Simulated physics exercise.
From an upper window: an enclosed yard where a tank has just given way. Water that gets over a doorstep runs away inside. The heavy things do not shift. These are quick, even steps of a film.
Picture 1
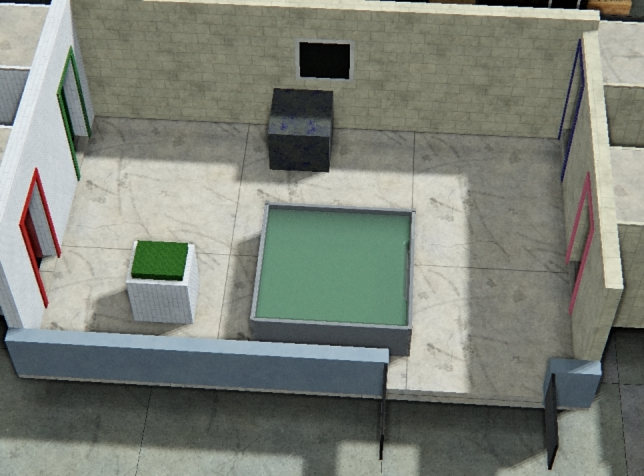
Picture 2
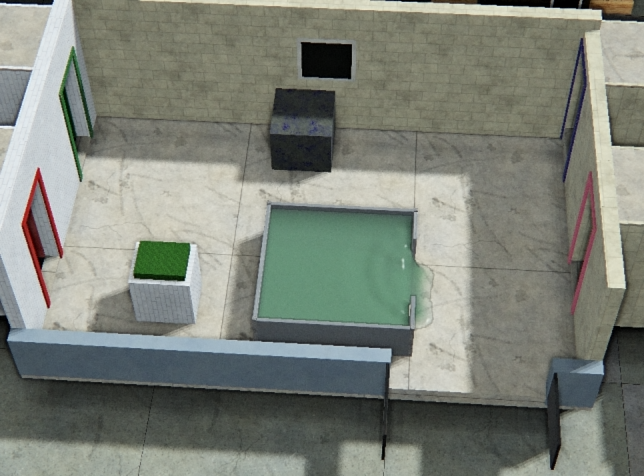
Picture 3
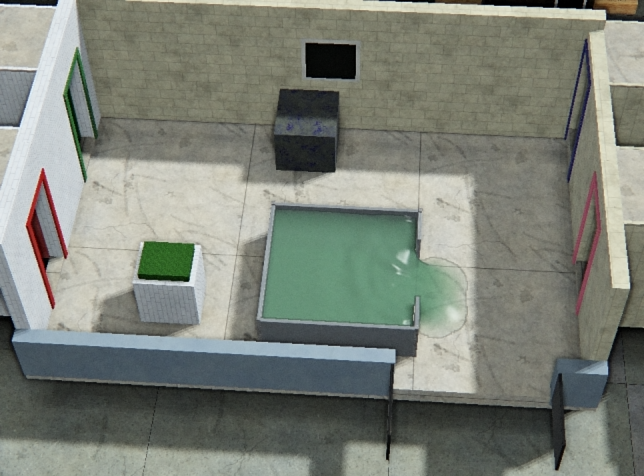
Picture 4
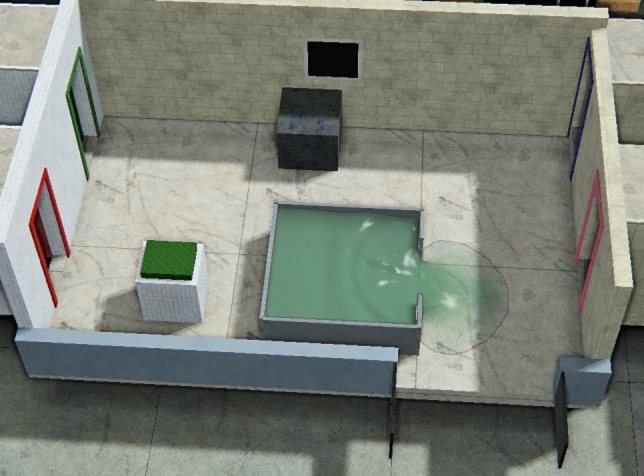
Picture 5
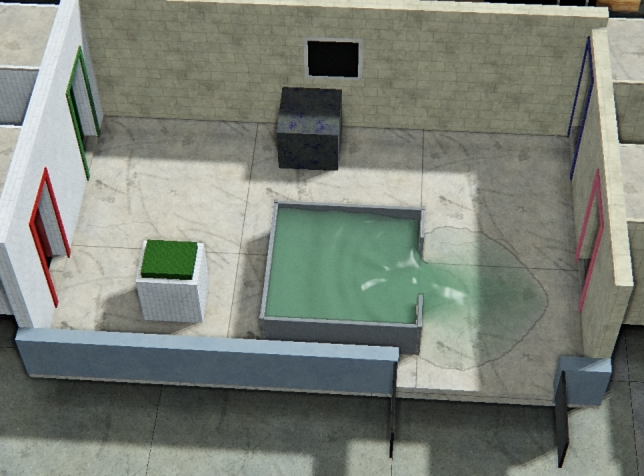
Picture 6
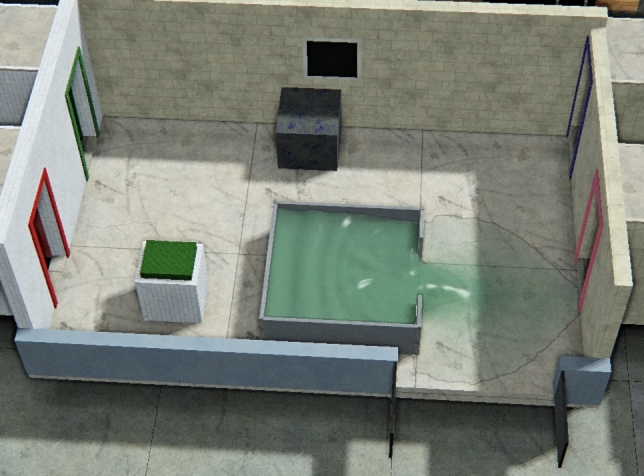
Green water in a low, grey-walled square tank lies still, then pours through a gap in its right side and spreads rightward over the pale floor in a widening, thinning rounded sheet, while ripples and white glints cross the tank. The walled yard is seen from high above, the view shifting very slightly early on. A green-topped white block stands left, a dark block behind, red and green doorframes left, pink and purple right.
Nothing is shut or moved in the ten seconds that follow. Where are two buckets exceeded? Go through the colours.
In the end: The pink door floods; the green door holds within the limit; the blue door holds within the limit; the red door holds within the limit.
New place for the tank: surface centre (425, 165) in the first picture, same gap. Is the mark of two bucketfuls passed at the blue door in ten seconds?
In short: The blue one is over.
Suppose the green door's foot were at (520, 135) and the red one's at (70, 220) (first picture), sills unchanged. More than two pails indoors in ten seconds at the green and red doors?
In short: The green one lets more in, the red one takes less.
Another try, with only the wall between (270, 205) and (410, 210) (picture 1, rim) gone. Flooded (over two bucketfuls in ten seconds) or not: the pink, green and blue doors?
One by one: Pink door holds, green door lets more in, blue door is over.
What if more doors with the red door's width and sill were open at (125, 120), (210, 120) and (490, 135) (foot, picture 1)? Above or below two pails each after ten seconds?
In turn: Lets less in, stays under, floods.
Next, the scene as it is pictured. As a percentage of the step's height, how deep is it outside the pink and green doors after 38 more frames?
Near 160 and 0 in a hundred.
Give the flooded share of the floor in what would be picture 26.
Roughly 30 per cent.
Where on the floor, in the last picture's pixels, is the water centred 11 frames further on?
I would point to (401, 290).
A moment on, water covers 25 % of the floor; the pink door over two buckets in, the green door not reached, the blue door not reached, the red door not reached.
Next, water covers 25 % of the floor; the pink door far over two buckets in, the green door not reached, the blue door wet at the sill, nothing in, the red door not reached.
Then, water covers 30 % of the floor; the pink door far over two buckets in, the green door not reached, the blue door wet at the sill, nothing in, the red door not reached.
Later, water covers 45 % of the floor; the pink door far over two buckets in, the green door not reached, the blue door wet at the sill, nothing in, the red door not reached.
In the end, water covers 70 % of the floor; the pink door far over two buckets in, the green door wet at the sill, nothing in, the blue door wet at the sill, nothing in, the red door not reached.
